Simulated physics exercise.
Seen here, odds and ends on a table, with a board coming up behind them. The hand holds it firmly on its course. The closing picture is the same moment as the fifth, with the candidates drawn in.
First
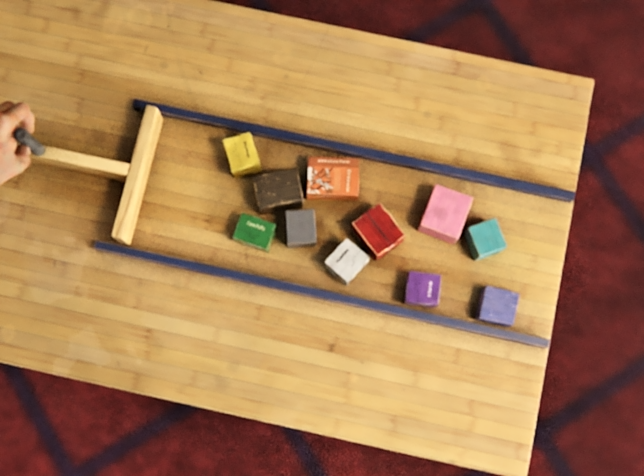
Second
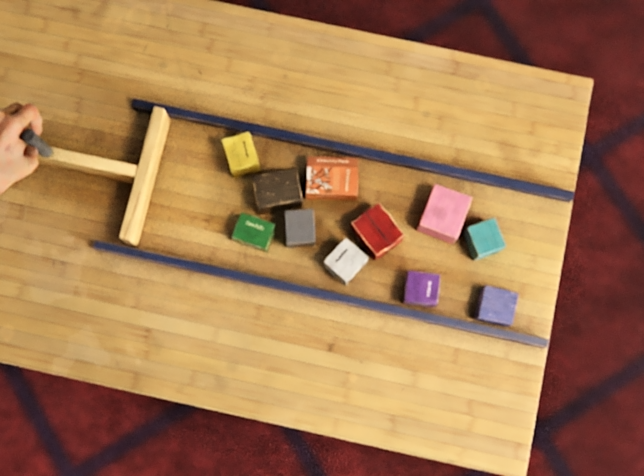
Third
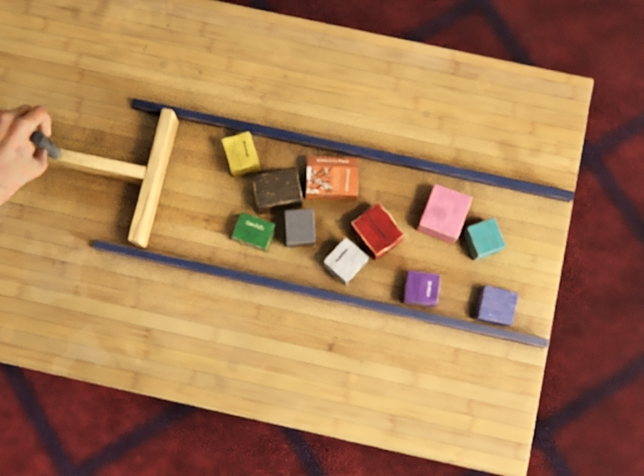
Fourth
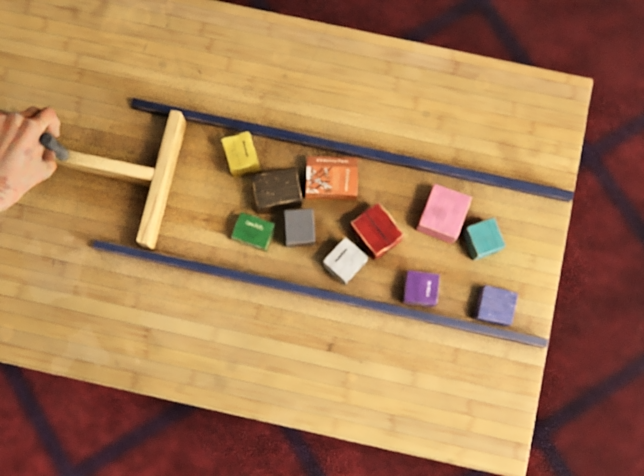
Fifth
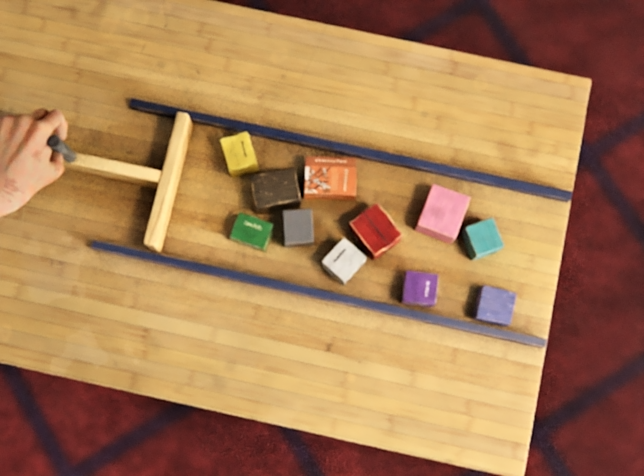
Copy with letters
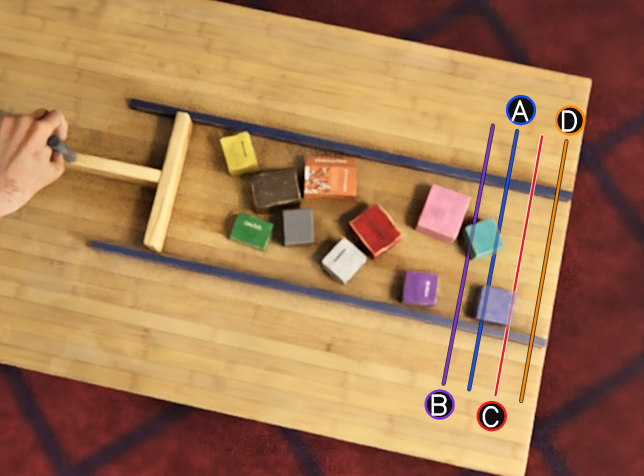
A hand at the left grips a wooden T-shaped pusher on a pale wooden table, seen from above, with dark red patterned carpet around it. Between two dark blue strips lie small blocks and boxes: yellow, green, dark brown, grey and orange nearer the pusher, then white, red, purple, pink, teal and blue-violet farther right. The hand slides the board slightly rightward, without touching the objects, which stay still.
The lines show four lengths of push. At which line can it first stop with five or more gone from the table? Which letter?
Line A.
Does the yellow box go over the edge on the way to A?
No.
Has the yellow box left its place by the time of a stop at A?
By then, yes.
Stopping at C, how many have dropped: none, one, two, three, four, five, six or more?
By then, six or more.
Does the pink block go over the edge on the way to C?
By then, yes.
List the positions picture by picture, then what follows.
The first frame shows black block (279, 192); red box (378, 232); orange packet (333, 179).
The second frame shows board (141, 172); yellow box (242, 156).
The third frame shows board (151, 174); grey block (300, 229).
The fourth frame shows board (159, 175); purple box (421, 289).
The fifth frame shows board (166, 178); white box (344, 262); green packet (253, 233); black block (276, 191).
On the marked copy, A at (494, 257); B at (469, 251); C at (519, 262); D at (544, 268).
With A. Early on, board (284, 203); yellow box (315, 164); white box (356, 270).
Further on, board (401, 228); turquoise block (539, 274); blue block (515, 310).
At the end, board (497, 249); turquoise block over the edge; pink block over the edge; six fallen.
As for the rest, B drops only three; C drops eight, but is farther than needed; D drops eleven, but is farther than needed.
